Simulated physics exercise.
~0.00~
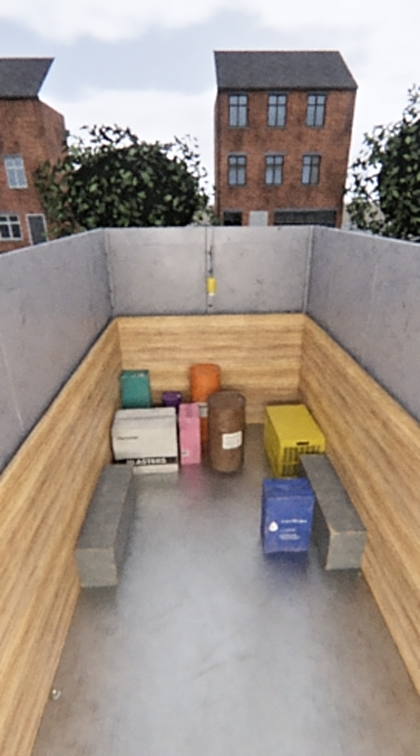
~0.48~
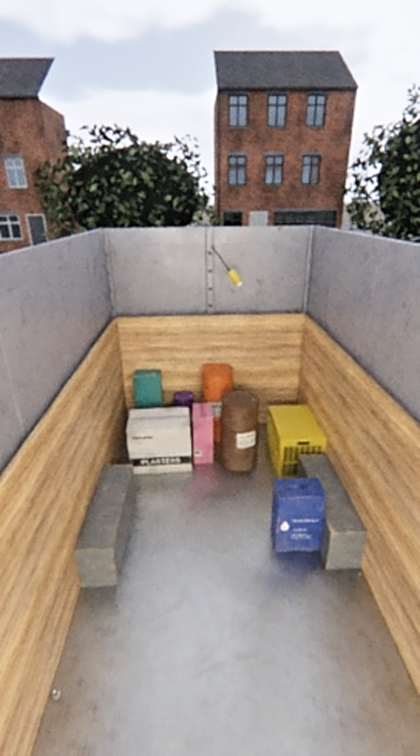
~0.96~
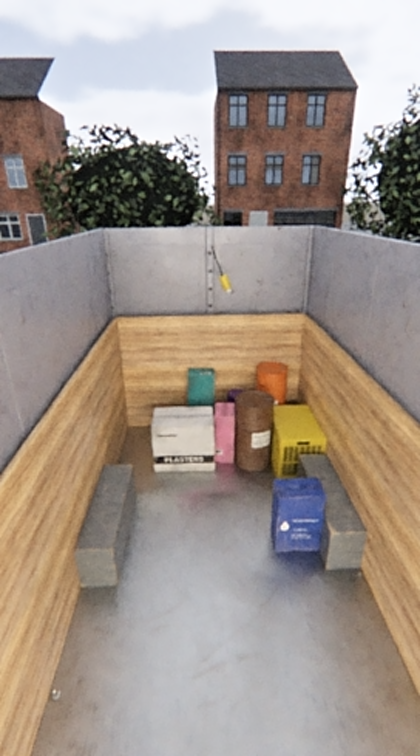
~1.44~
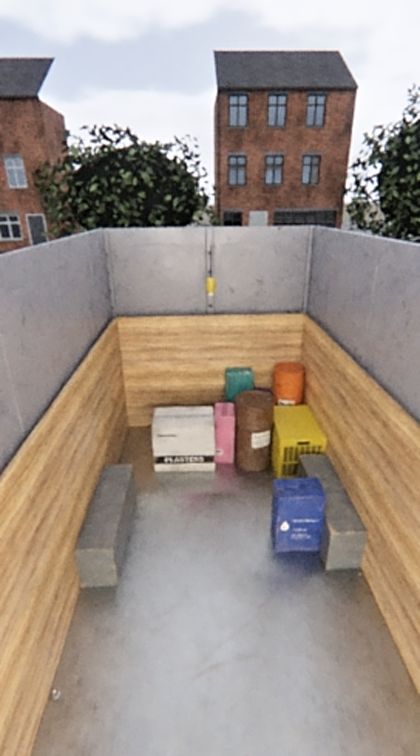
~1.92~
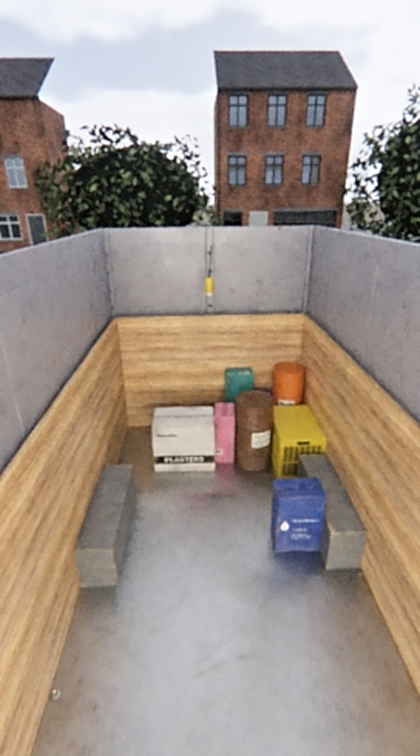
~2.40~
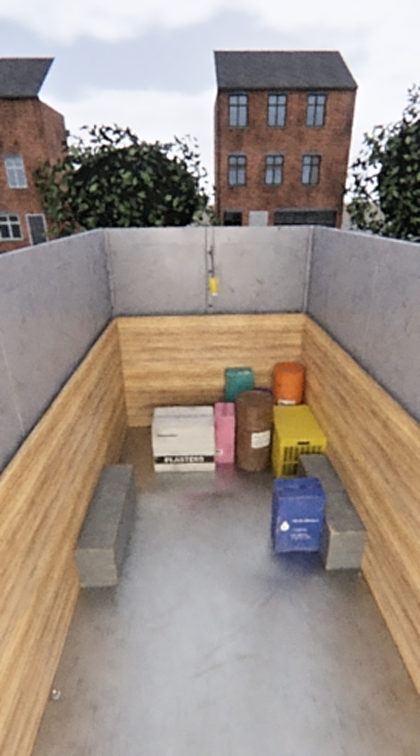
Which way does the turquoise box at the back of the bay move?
The turquoise box moves to the right along the back of the bay.
